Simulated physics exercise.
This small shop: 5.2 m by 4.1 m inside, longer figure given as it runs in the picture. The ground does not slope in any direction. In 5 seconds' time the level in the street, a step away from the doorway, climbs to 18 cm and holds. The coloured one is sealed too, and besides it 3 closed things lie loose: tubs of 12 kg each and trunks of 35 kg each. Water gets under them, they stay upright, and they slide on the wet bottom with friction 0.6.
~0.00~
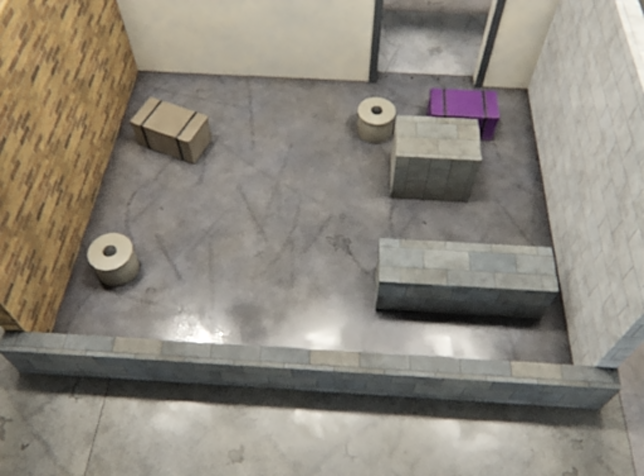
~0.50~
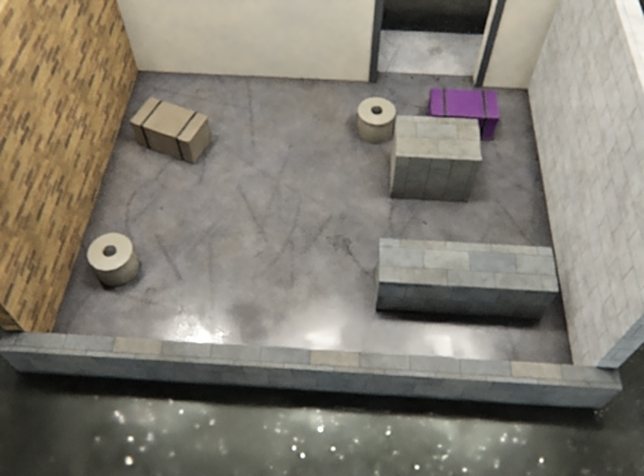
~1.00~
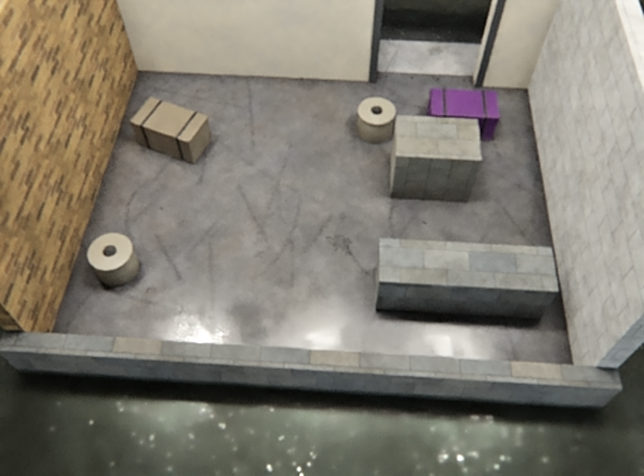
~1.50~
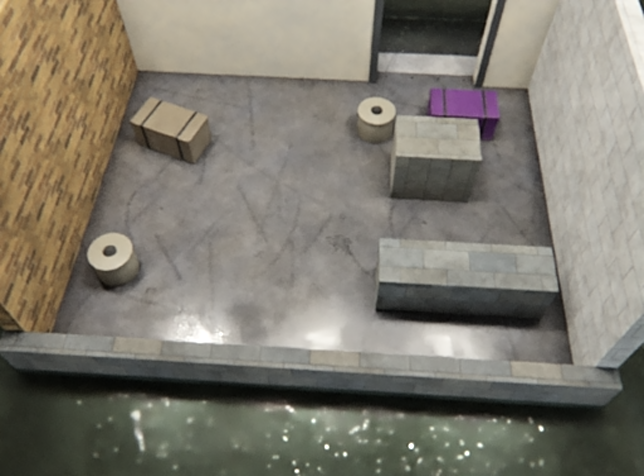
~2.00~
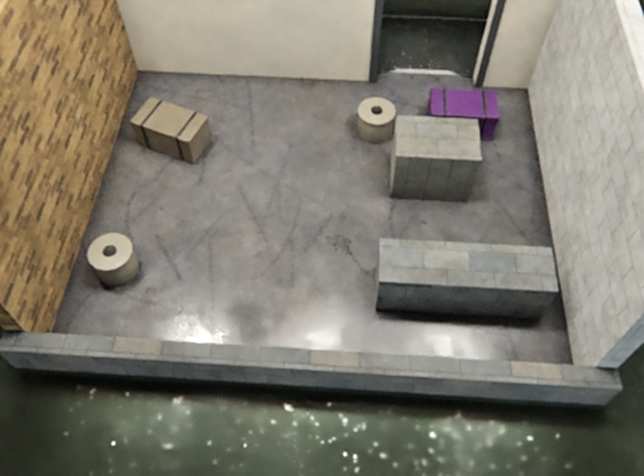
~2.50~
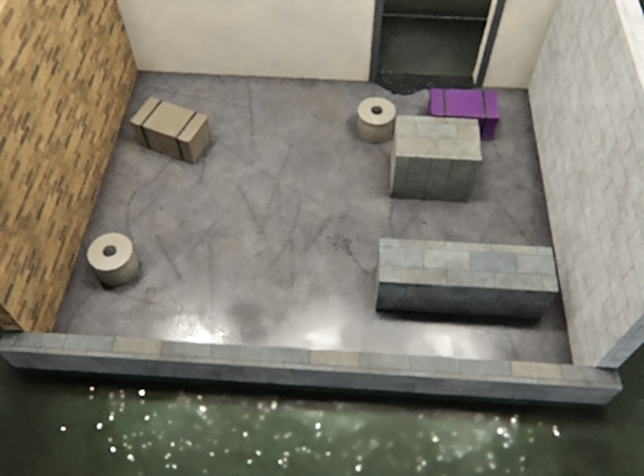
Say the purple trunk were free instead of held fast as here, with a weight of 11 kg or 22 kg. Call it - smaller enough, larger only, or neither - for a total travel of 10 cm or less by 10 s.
Neither.
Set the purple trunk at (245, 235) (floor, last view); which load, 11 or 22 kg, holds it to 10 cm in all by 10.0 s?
It takes the larger.
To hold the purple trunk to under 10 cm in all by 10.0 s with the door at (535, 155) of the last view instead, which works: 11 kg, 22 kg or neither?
I'd say neither one will work.
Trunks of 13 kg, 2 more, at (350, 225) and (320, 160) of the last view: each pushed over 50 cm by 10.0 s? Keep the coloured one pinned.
In turn: More, past it.
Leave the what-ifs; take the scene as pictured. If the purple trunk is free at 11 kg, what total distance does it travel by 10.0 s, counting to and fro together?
Total path: Approx. 300 cm.
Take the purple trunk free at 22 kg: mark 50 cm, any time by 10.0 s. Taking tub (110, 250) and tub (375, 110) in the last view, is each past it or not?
Object 1: Not surpassed, object 2: Surpassed.
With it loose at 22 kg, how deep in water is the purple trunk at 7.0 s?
Close to 8 cm deep.
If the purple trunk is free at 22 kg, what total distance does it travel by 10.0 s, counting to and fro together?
Total distance: Near 250 cm.
After 3.5 s the purple trunk would be 4 cm from its start with 11 kg and 0 cm from its start with 22 kg; 3 cm of water round it then.
After 4.5 s the purple trunk would be 33 cm from its start with 11 kg and 8 cm from its start with 22 kg; 5 cm of water round it then.
After 7.0 s the purple trunk would be 155 cm from its start with 11 kg and 103 cm from its start with 22 kg; 8 cm of water round it then.
After 10.0 s the purple trunk would be 172 cm from its start with 11 kg and 190 cm from its start with 22 kg; 6 cm of water round it then.
